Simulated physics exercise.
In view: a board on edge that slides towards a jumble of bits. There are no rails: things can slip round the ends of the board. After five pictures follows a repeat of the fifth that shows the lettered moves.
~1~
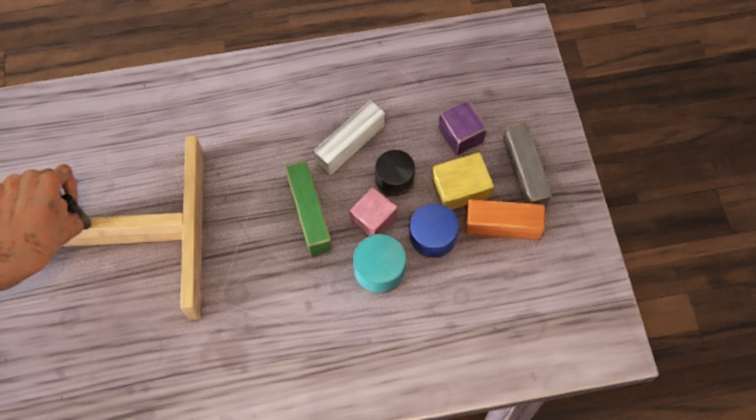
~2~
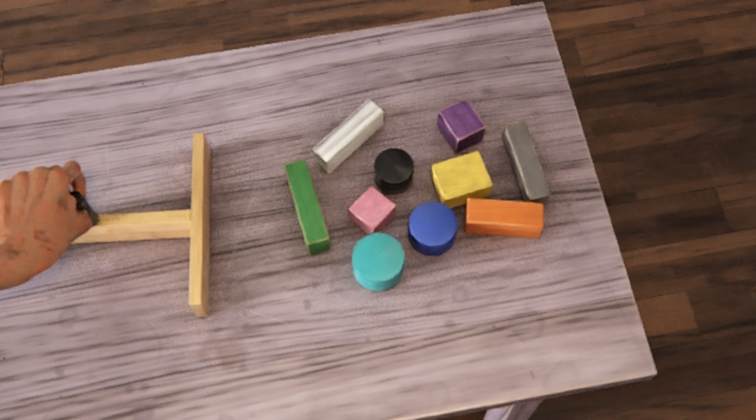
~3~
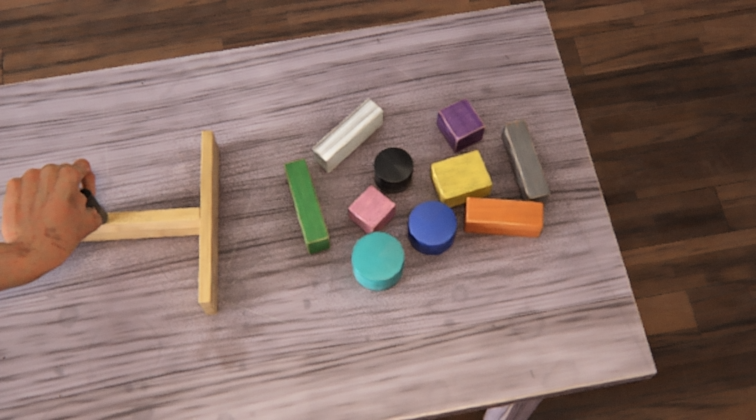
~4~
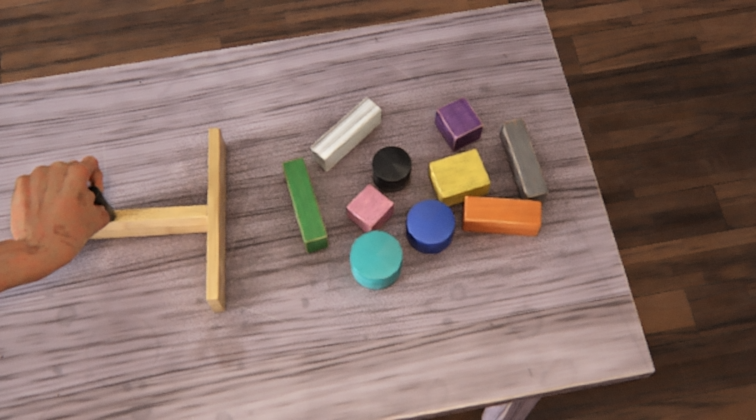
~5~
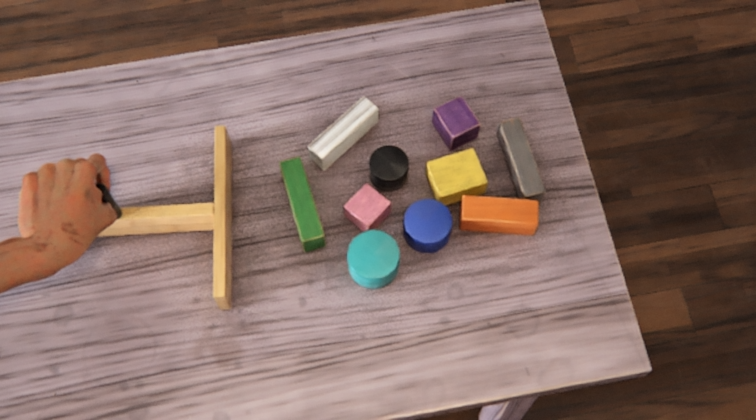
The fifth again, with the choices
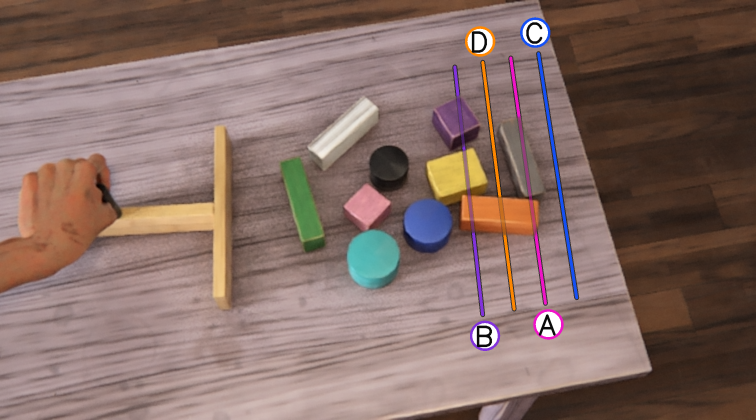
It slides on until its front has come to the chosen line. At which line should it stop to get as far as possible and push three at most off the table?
The farthest such stop is A.
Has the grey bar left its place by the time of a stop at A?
Yes.
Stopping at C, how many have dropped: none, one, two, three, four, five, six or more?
Six or more.
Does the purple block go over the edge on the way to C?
Yes.
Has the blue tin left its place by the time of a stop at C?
By then, yes.
On the marked copy, A at (527, 174); B at (468, 184); C at (557, 169); D at (498, 179).
Following A. Soon after the start, board (332, 189); white stick (363, 121); pink block (387, 208).
Later, board (441, 170); orange stick (570, 202); grey bar (551, 151).
In the end, board (528, 156); grey bar over the edge; yellow block over the edge; three fallen.
As for the rest, B is within the limit but short; C drops six; D is within the limit but short.
